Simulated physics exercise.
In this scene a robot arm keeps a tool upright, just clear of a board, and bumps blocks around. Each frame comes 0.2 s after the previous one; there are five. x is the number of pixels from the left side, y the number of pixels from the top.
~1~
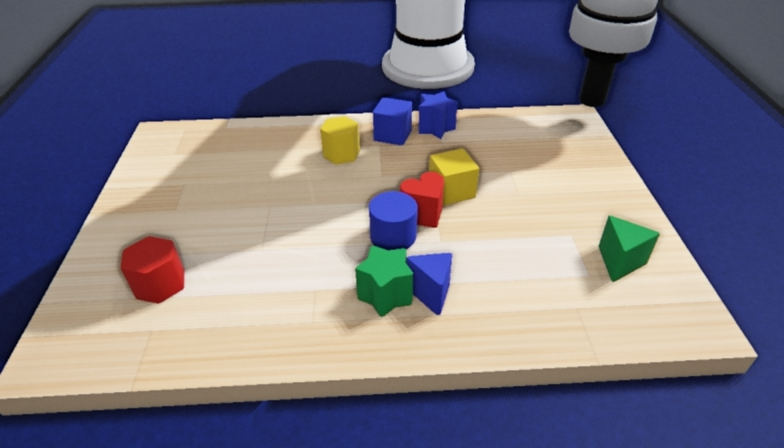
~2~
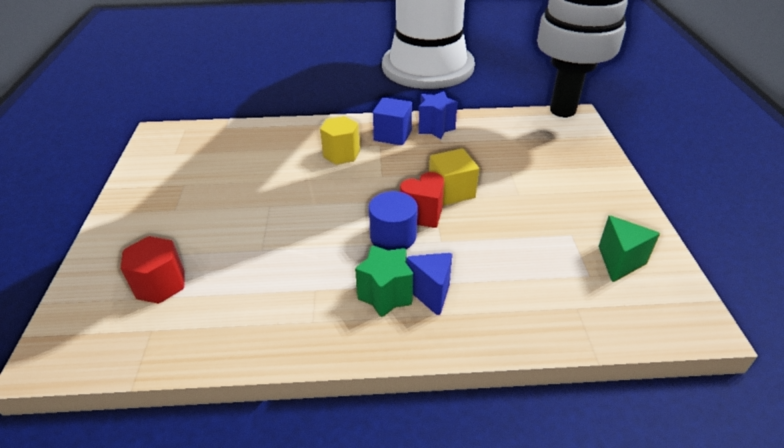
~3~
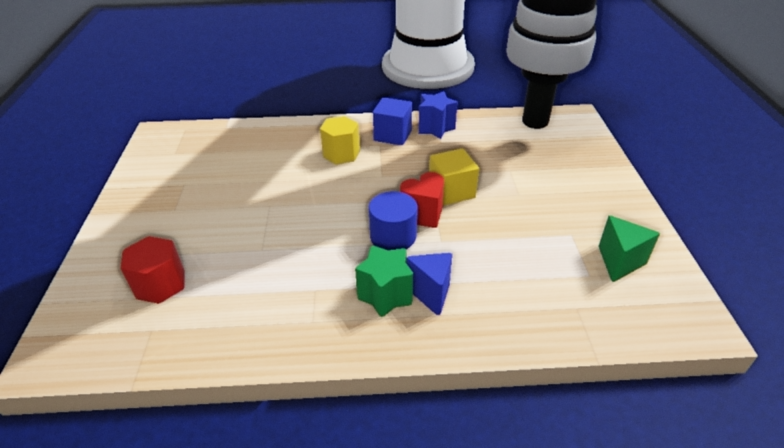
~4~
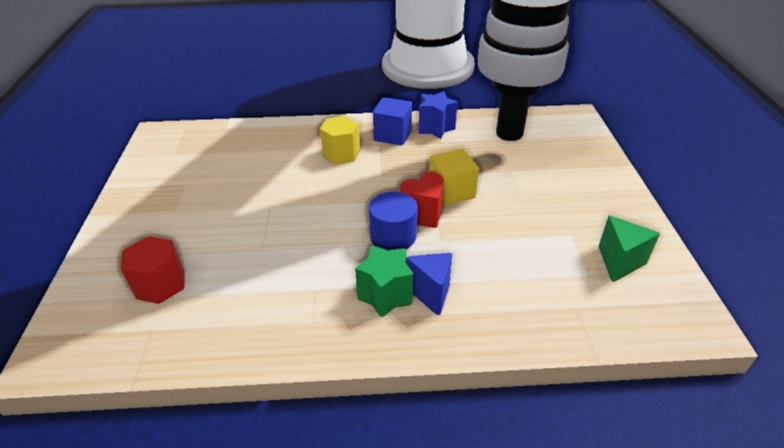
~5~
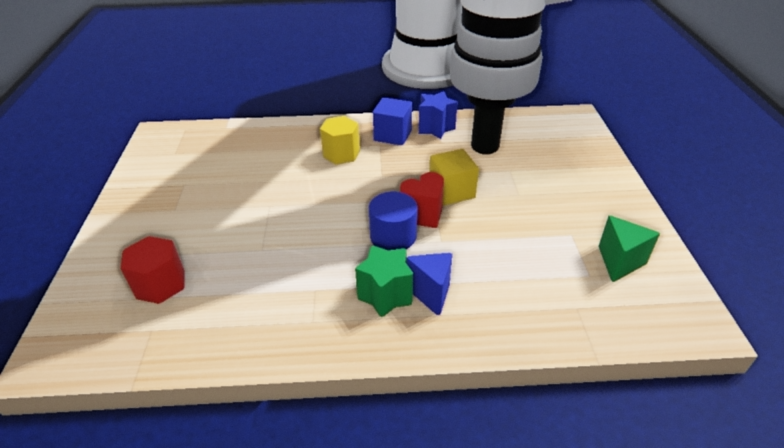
On a wooden board, a black-tipped tool moves left and nearer past still coloured blocks.
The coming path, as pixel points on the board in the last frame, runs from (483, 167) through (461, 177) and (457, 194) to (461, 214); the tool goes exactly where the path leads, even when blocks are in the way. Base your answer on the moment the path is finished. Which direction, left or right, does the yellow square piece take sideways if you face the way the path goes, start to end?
It is displaced to the left.
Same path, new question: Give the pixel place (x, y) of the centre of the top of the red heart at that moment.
Most likely (414, 218).
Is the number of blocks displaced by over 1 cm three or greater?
I'd say yes.
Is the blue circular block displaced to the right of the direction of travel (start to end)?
That would be a yes.
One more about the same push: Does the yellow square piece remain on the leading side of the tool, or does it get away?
I'm fairly sure the yellow square piece rides along ahead of the tool to the very end.
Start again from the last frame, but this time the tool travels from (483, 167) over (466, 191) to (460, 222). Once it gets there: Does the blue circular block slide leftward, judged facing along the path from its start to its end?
In short: No.
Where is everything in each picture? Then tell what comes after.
Tool tip at (592, 102); block tops, blue circular block at (393, 206); red heart at (425, 184); blue star block at (437, 100); yellow square piece at (454, 161), in the first frame.
Tool at (563, 112); blocks unchanged, in the second frame.
Tool at (535, 123); blocks unchanged, in the third frame.
Tool at (509, 135); blocks unchanged, in the fourth frame.
Tool at (485, 148); blue circular block at (393, 206); red heart at (425, 184); blue star block at (437, 100); yellow square piece at (454, 161), in the fifth frame.
What follows on the original path. Halfway along, tool at (458, 167); blue circular block at (386, 209); red heart at (421, 194), turned 45° clockwise; yellow square piece at (449, 175), turned 50° anticlockwise.
At the end, tool at (463, 195); blue circular block at (370, 217); red heart at (414, 218), turned 75° clockwise; blue star block in place; yellow square piece at (449, 204), turned 40° anticlockwise.
